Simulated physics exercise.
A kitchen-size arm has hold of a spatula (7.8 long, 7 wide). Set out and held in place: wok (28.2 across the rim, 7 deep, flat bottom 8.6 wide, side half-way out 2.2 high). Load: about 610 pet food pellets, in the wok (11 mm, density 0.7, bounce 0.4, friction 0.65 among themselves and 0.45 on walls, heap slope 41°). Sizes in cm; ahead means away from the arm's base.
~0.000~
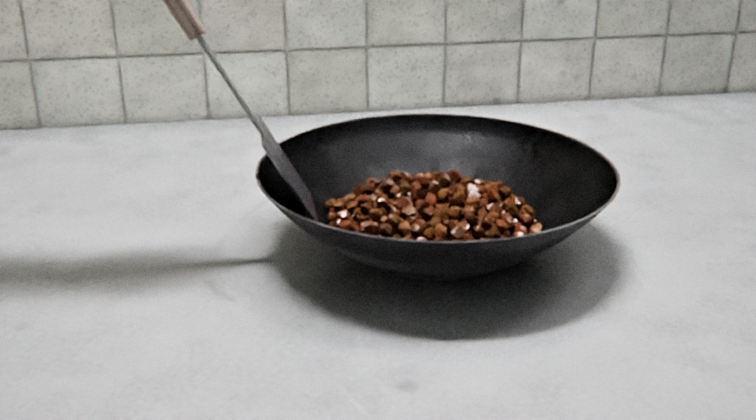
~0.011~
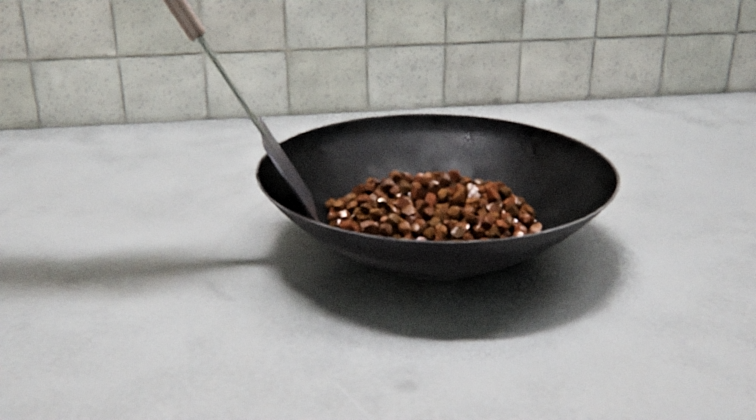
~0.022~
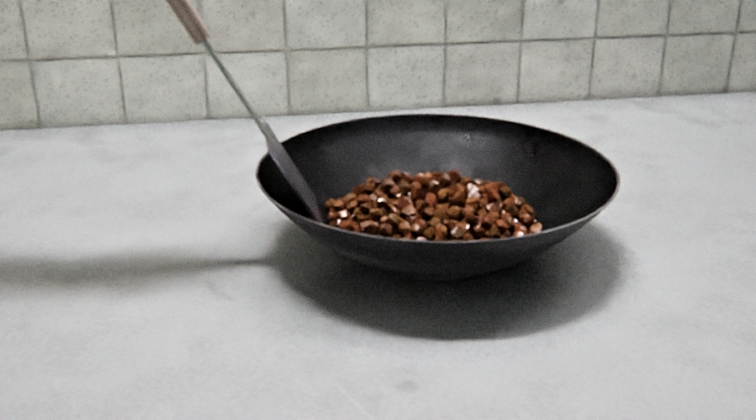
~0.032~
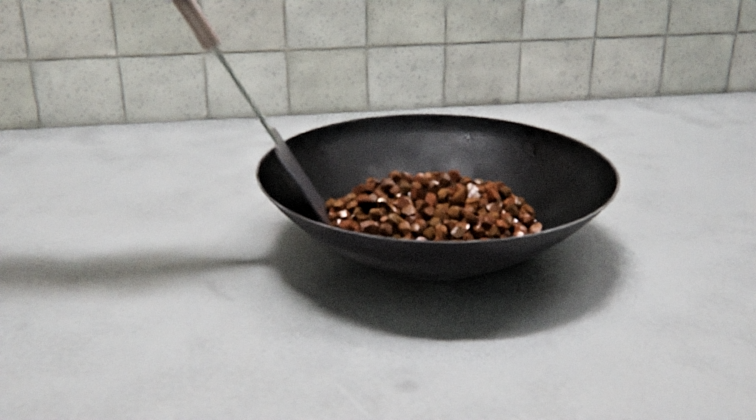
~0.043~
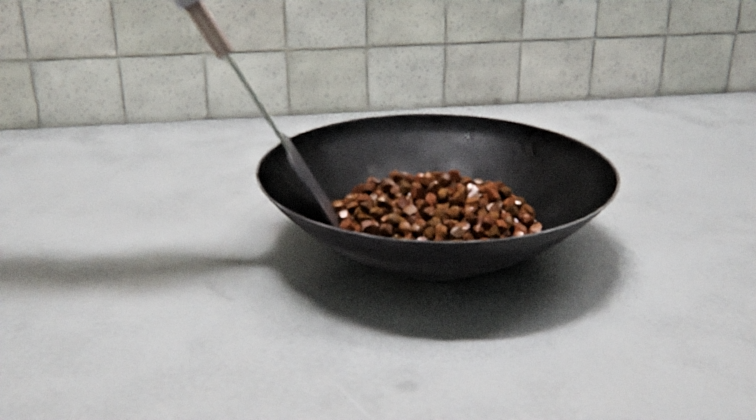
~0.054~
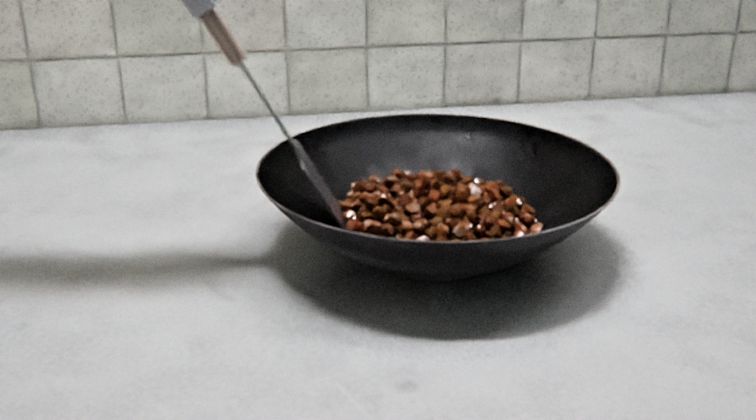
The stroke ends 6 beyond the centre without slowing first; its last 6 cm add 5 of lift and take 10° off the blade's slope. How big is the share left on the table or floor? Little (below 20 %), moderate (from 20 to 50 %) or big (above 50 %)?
A little share, below 20 %, ends on the table or floor.
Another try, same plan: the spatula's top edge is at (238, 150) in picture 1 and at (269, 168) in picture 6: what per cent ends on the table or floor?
Some 5 per cent.
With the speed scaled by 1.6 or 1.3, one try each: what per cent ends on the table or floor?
Some 25 and 20 per cent.
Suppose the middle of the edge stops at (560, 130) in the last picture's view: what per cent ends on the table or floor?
About 35 per cent.
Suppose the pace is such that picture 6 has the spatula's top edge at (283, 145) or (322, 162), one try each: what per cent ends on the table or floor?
About 0 and 25 per cent.
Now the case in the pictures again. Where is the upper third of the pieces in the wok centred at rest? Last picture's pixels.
Near (544, 182).
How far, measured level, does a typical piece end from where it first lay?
Some 5 cm.
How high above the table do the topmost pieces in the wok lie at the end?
Roughly 8.0 cm.
After 0.11 s, sloping 61°, highest piece 6 above the table; 611 in the wok.
After 0.16 s, sloping 58°, highest piece 7 above the table; 611 in the wok.
After 0.39 s, sloping 51°, highest piece 11 above the table; 541 in the wok, 26 on the table or floor, 44 on the blade or in flight.
After 1.44 s, sloping 51°, highest piece 8 above the table; 540 in the wok, 71 on the table or floor.
At rest, 540 in the wok, 71 on the table or floor. That is 12 % on the table or floor.
